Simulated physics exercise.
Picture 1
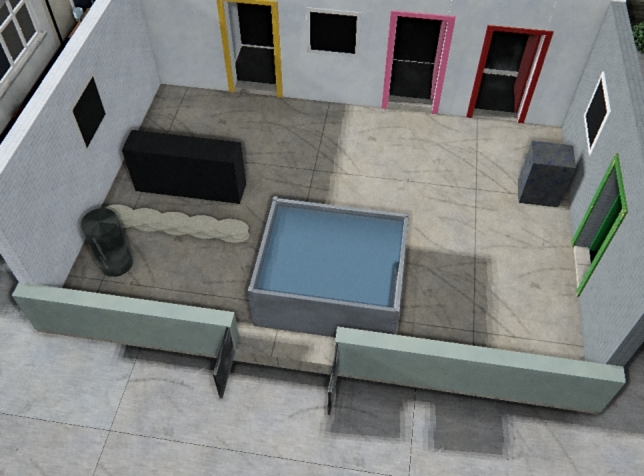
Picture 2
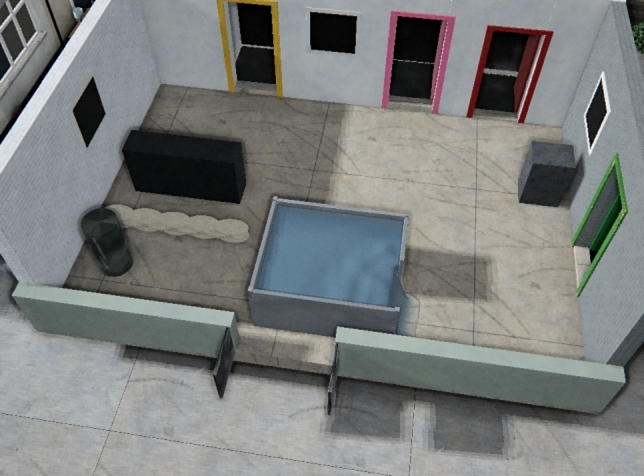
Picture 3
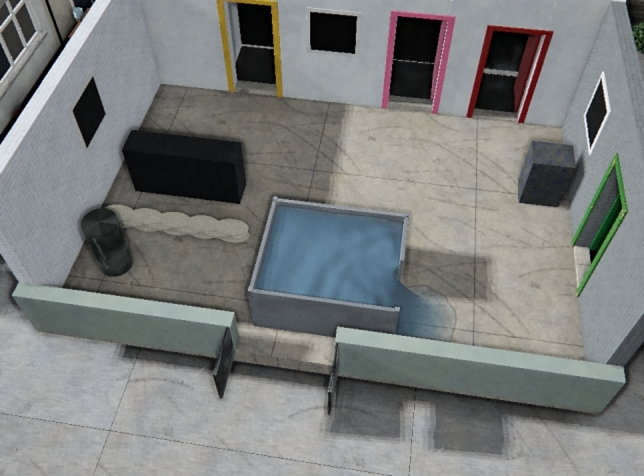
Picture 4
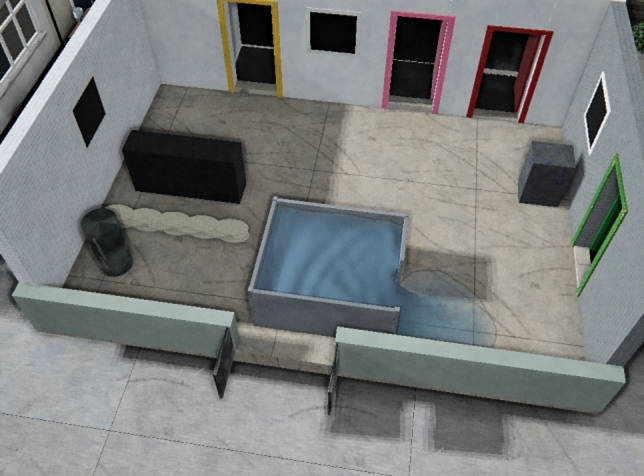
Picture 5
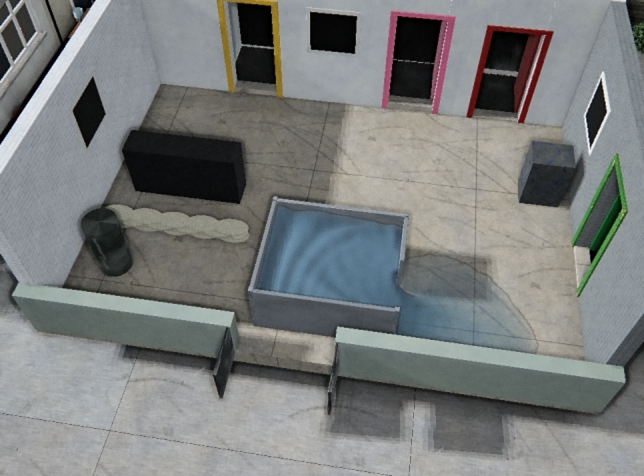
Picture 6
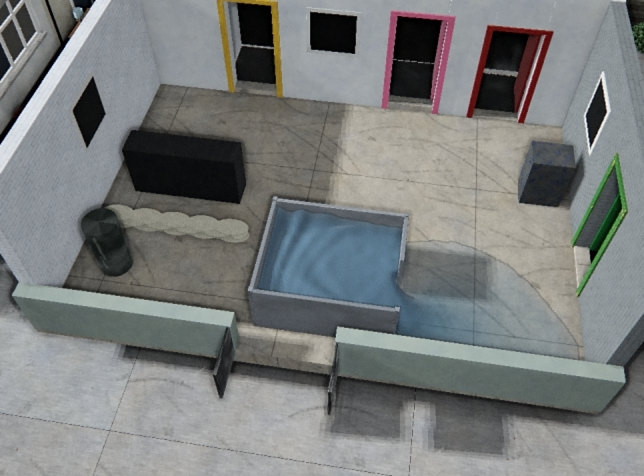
Water pours from the right side of a tank and spreads rightward across the walled yard.
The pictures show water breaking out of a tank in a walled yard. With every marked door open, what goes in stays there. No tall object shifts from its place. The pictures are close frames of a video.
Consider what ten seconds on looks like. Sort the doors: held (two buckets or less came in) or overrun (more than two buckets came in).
Sorted: Red door overrun, green door overrun, yellow door held, pink door held.
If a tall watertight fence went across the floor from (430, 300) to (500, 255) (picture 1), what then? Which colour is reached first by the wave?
The green door.
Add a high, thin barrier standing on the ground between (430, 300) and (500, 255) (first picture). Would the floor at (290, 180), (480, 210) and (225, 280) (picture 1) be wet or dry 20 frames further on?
Results in sequence: Bone-dry / swamped / bone-dry.
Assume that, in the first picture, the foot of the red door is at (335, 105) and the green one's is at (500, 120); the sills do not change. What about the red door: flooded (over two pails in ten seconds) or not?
The red door exceeds it.
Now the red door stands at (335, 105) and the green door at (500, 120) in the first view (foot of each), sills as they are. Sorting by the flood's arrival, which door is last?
That would be the yellow door.
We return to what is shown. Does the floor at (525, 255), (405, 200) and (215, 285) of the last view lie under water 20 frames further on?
Result, as listed: Wetted / wetted / not wetted.
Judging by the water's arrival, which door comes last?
That is the yellow-painted one.
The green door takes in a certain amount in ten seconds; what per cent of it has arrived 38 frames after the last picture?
Near 70 per cent, give or take.
A moment on, water covers 20 % of the floor; the red door not reached, the green door under two buckets in, the yellow door not reached, the pink door not reached.
Next, water covers 20 % of the floor; the red door not reached, the green door over two buckets in, the yellow door not reached, the pink door not reached.
Then, water covers 40 % of the floor; the red door under two buckets in, the green door far over two buckets in, the yellow door not reached, the pink door not reached.
Later, water covers 70 % of the floor; the red door over two buckets in, the green door far over two buckets in, the yellow door wet at the sill, nothing in, the pink door wet at the sill, nothing in.
In the end, water covers 85 % of the floor; the red door over two buckets in, the green door far over two buckets in, the yellow door wet at the sill, nothing in, the pink door wet at the sill, nothing in.
